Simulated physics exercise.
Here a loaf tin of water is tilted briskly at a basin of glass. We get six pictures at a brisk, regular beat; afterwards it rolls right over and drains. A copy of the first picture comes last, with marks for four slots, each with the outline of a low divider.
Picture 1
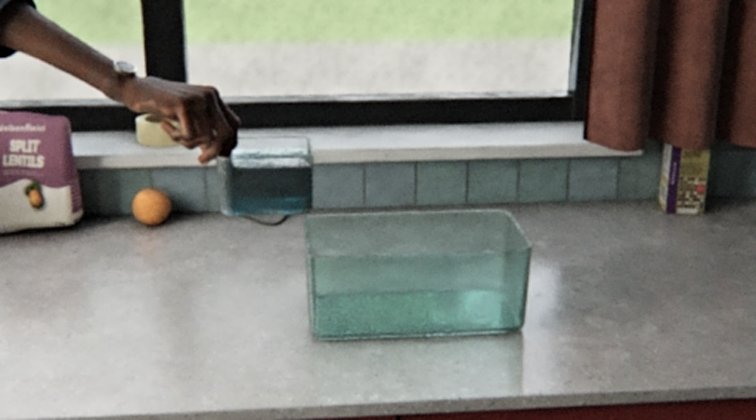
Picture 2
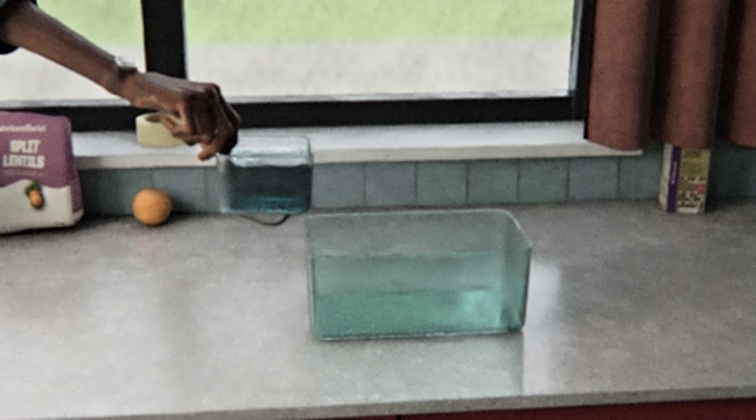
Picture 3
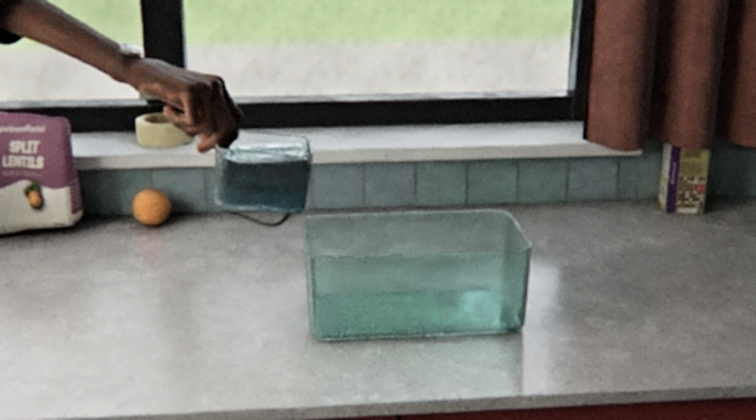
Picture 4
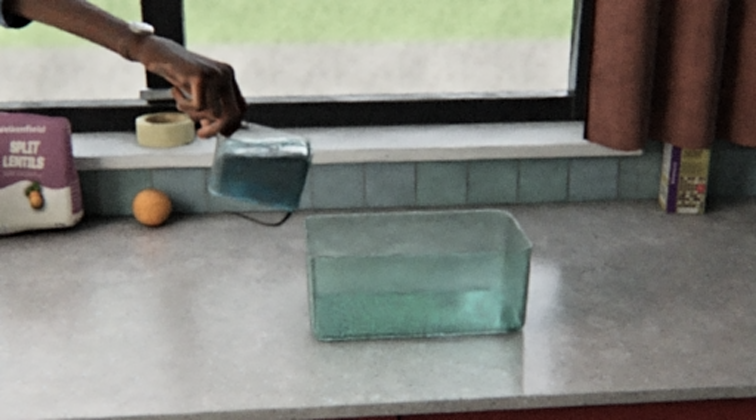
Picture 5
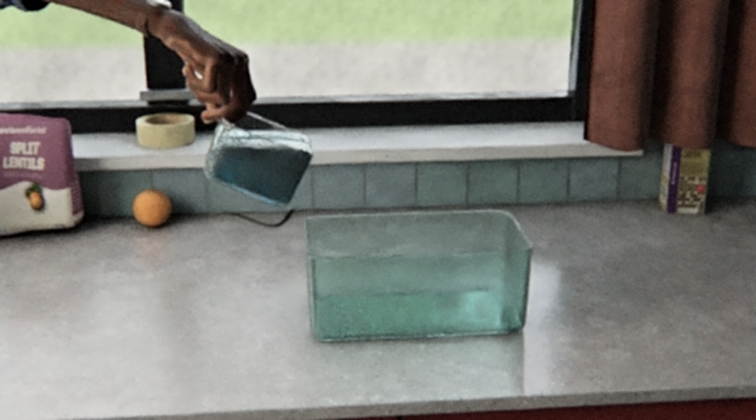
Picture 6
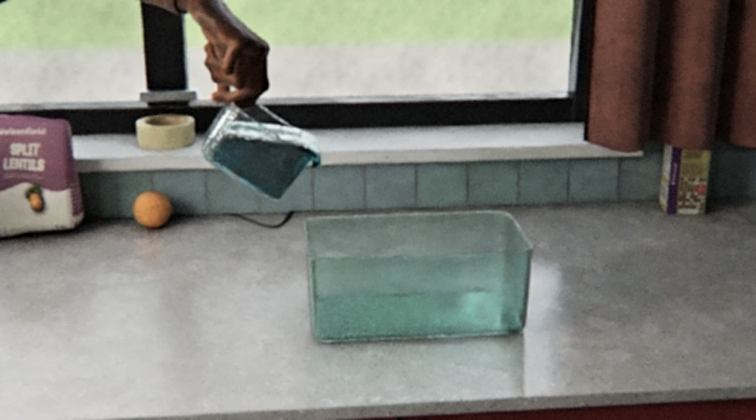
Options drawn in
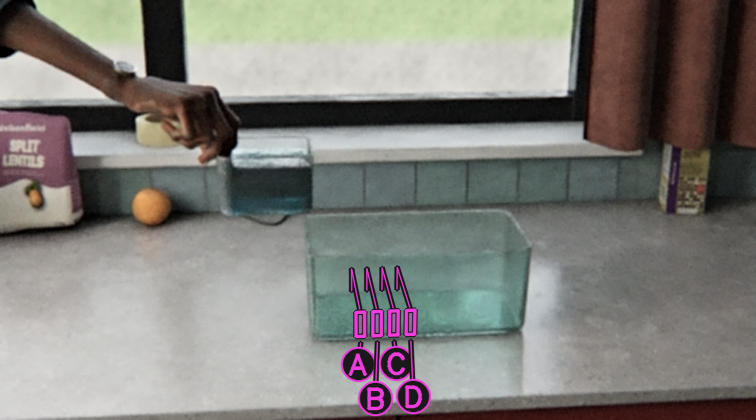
On a grey counter beneath a window, a hand held a small clear container of bluish water above a glass basin, then tilted it briskly to the right until water reached over its lip.
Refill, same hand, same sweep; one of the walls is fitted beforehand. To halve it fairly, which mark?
The best position is D.
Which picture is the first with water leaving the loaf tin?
In picture 5.
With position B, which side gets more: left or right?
More ends on the right.
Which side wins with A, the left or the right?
More ends on the right.
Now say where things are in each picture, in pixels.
Upright, lip at (310, 146); basin from (311, 337) to (524, 329); nothing has left yet.
Upright, lip at (310, 145); nothing has left yet.
Tipped about 6°, lip at (309, 146); nothing has left yet.
Tipped about 14°, lip at (310, 146); nothing has left yet.
Tipped about 25°, lip at (310, 147); water is over the lip, down to (310, 147).
Tipped about 37°, lip at (310, 148); water is over the lip, down to (315, 159).
On the marked copy, A at (360, 342); B at (377, 342); C at (394, 341); D at (410, 340).
With A, about 10 % ends left of the wall and 89 % right of it.
With B, about 12 % ends left of the wall and 87 % right of it.
With C, about 28 % ends left of the wall and 70 % right of it.
With D, about 53 % ends left of the wall and 46 % right of it.
